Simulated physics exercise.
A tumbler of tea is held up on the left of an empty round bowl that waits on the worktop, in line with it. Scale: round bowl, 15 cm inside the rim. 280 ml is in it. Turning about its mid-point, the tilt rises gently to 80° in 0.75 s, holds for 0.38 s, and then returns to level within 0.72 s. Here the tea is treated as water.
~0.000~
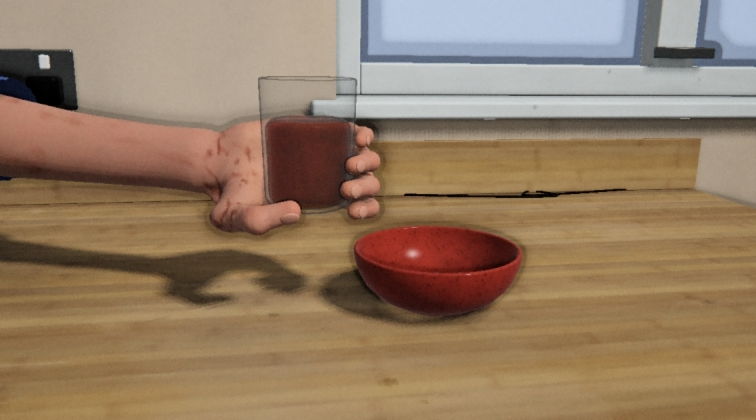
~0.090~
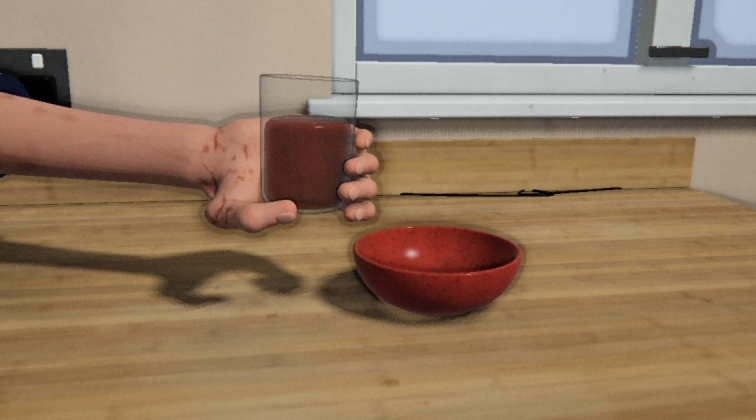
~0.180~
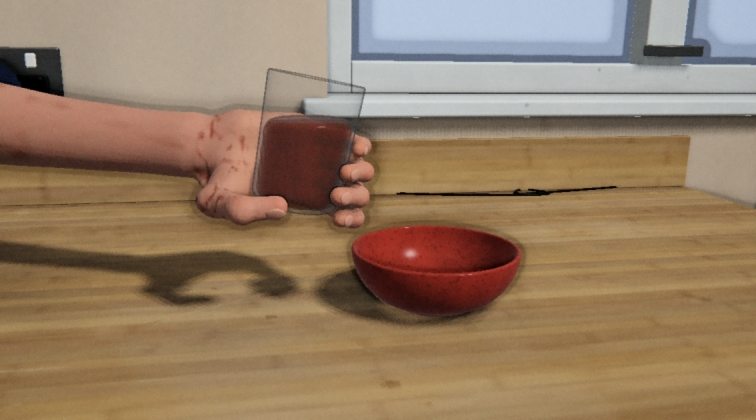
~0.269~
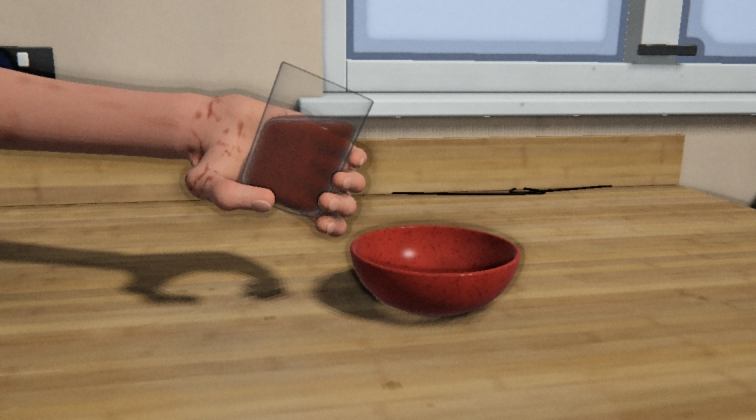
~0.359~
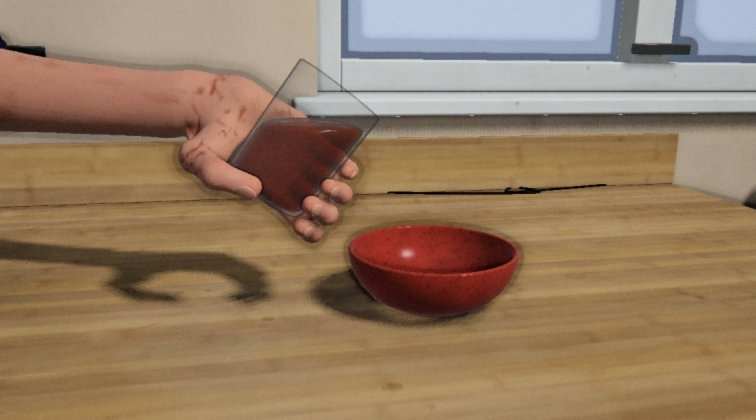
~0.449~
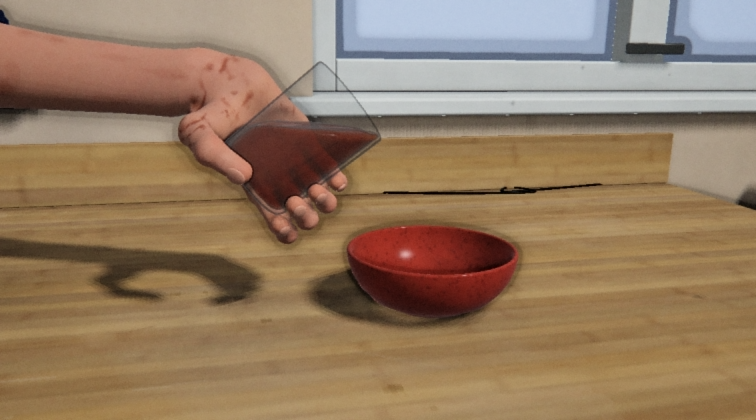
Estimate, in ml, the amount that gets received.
170 ml.
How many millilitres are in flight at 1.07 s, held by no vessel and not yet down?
40 ml or thereabouts.
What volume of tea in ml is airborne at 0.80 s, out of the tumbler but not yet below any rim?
Around 50 ml, I reckon.
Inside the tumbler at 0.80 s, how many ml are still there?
Near 170 ml.
Then, 0.80 s in, the tilt is 80° and the round bowl has 50 ml, the tumbler 170 ml, and 0 ml is on the worktop.
Then, 1.07 s in, the tilt is 80° and the round bowl has 120 ml, the tumbler 105 ml, and 15 ml is on the worktop.
Then, 1.34 s in, the tilt is 65° and the round bowl has 165 ml, the tumbler 80 ml, and 25 ml is on the worktop.
Then, 1.63 s in, the tilt is 16° and the round bowl has 170 ml, the tumbler 80 ml, and 25 ml is on the worktop.
Finally, the round bowl has 170 ml, the tumbler 80 ml, and 25 ml is on the worktop.
